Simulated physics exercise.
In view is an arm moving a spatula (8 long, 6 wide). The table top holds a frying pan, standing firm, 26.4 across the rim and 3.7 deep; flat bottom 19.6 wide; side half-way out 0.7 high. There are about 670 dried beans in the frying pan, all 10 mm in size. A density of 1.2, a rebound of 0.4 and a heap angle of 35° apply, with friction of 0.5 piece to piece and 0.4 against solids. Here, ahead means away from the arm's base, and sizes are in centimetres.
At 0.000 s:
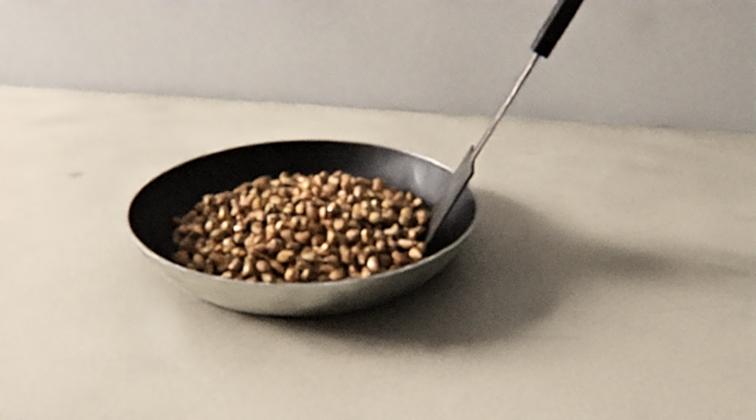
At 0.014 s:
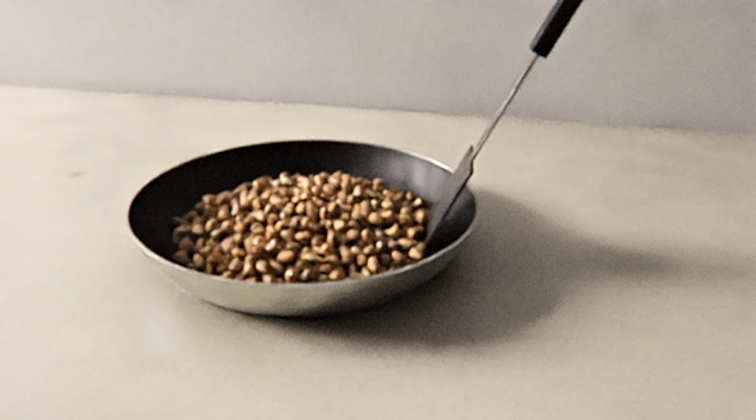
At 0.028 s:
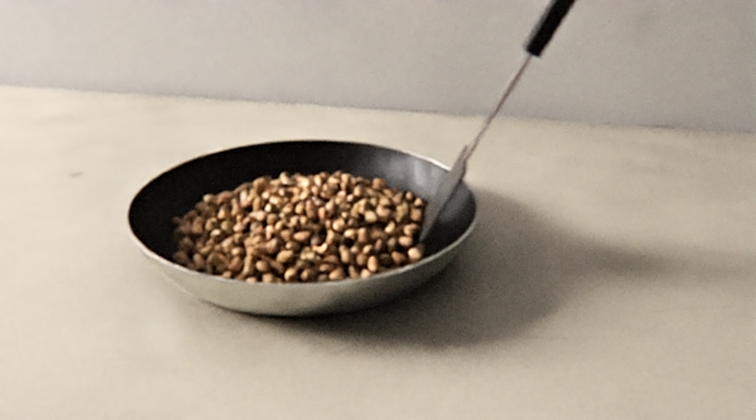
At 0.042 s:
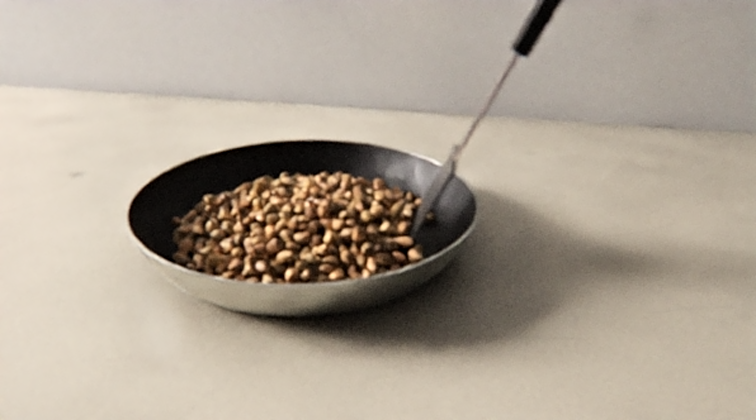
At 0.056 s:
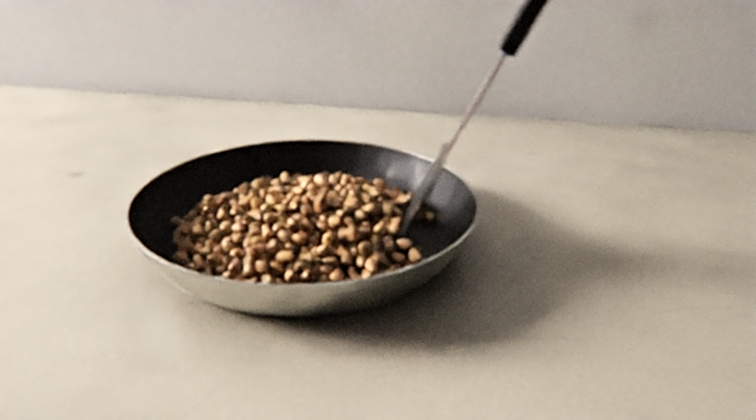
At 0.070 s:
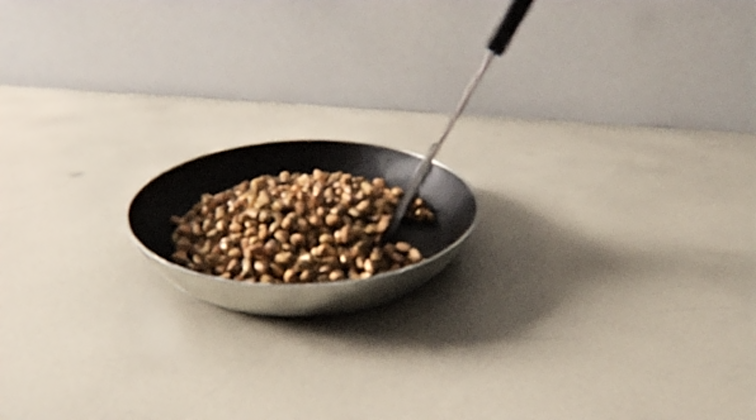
A black-handled spatula pushing slowly leftward into a heap of brown dried beans in a dark frying pan on a table.
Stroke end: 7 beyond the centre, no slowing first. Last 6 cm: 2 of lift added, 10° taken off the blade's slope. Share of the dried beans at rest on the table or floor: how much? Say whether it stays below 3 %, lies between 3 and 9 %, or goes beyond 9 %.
It stays below 3 %.
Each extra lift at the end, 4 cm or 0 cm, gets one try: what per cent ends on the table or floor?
Some 0 and 0 per cent.
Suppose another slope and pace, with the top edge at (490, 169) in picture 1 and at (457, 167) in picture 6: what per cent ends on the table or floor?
My guess would be close to 0 per cent.
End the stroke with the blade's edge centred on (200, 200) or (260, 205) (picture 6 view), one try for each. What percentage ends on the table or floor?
First try roughly 5 percent, second roughly 0 percent.
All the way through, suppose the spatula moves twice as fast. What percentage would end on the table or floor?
I'd reckon close to 10 per cent.
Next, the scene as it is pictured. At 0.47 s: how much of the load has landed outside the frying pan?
It works out to about 0 in a hundred.
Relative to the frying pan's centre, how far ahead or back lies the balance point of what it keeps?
It sits near 4.0 centimetres ahead of centre.
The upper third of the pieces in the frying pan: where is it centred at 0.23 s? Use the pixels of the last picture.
Around (226, 203).
After 0.15 s, sloping 65°, highest piece 4 above the table; 666 in the frying pan.
After 0.23 s, sloping 61°, highest piece 5 above the table; 666 in the frying pan.
After 0.47 s, sloping 55°, highest piece 5 above the table; 661 in the frying pan, 5 on the table or floor.
After 1.52 s, sloping 55°, highest piece 5 above the table; 660 in the frying pan, 6 on the table or floor.
At rest, 660 in the frying pan, 6 on the table or floor. That is 1 % on the table or floor.
